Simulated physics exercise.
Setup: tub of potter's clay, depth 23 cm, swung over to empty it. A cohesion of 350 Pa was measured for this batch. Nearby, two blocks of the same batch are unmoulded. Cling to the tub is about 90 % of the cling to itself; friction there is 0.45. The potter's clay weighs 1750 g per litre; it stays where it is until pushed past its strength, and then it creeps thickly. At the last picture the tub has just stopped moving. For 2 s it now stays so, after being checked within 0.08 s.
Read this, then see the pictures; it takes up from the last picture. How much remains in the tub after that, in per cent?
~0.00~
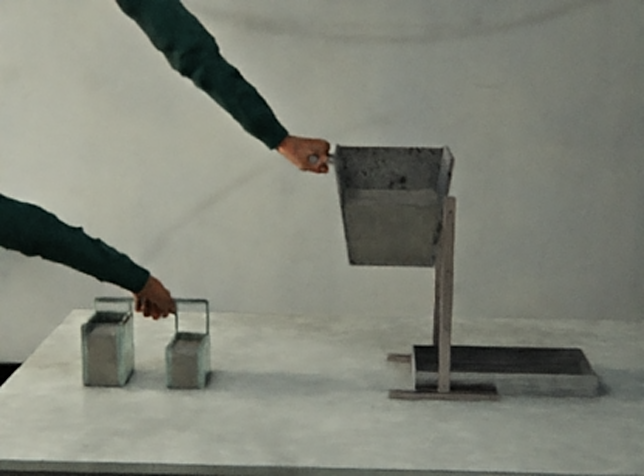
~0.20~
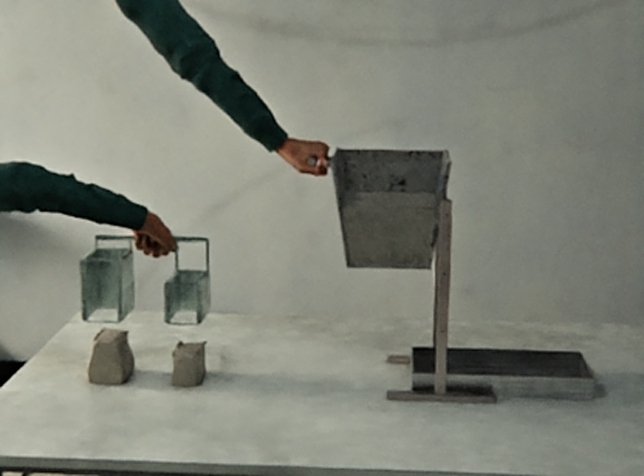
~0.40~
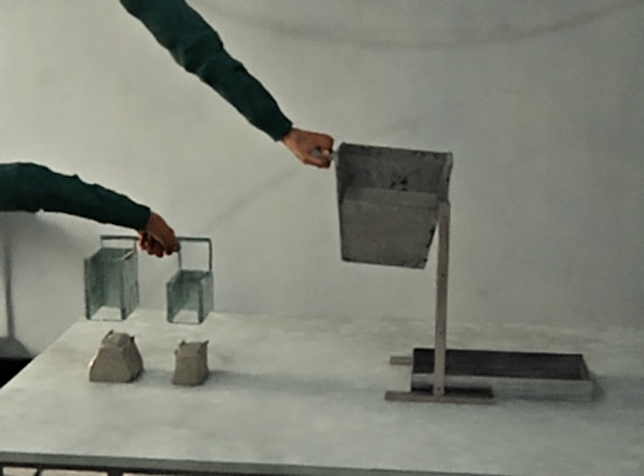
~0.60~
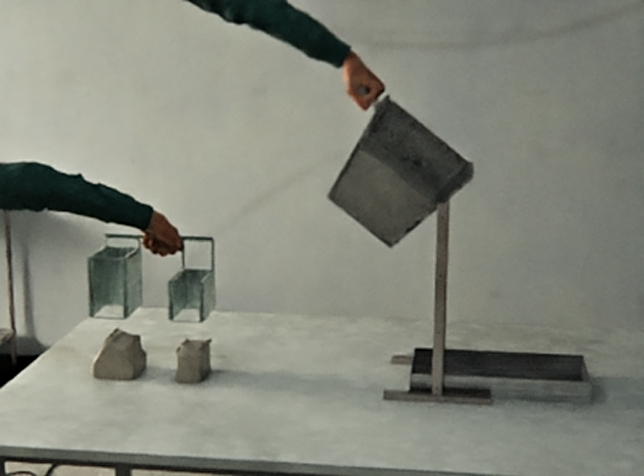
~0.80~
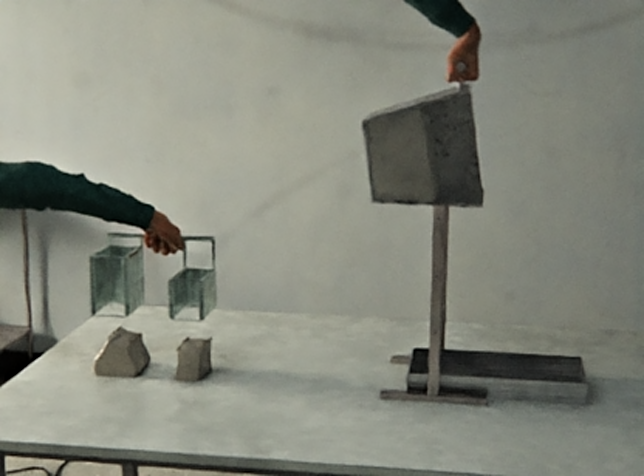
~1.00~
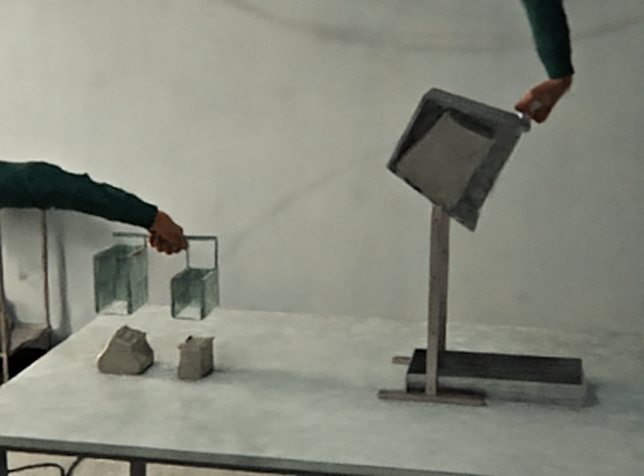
0 %.
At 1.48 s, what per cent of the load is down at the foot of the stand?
About 75 per cent.
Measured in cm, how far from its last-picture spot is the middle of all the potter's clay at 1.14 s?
Shift: Roughly 14 cm.
After 1.14 s, the tub is at 116 degrees and holds 52 %.
After 1.31 s, the tub is at 116 degrees and holds 4 %.
After 1.48 s, the tub is at 116 degrees and holds 0 %.
After 1.65 s, the tub is at 116 degrees and holds 0 %.
After 3.00 s, the tub is at 116 degrees and holds 0 %.
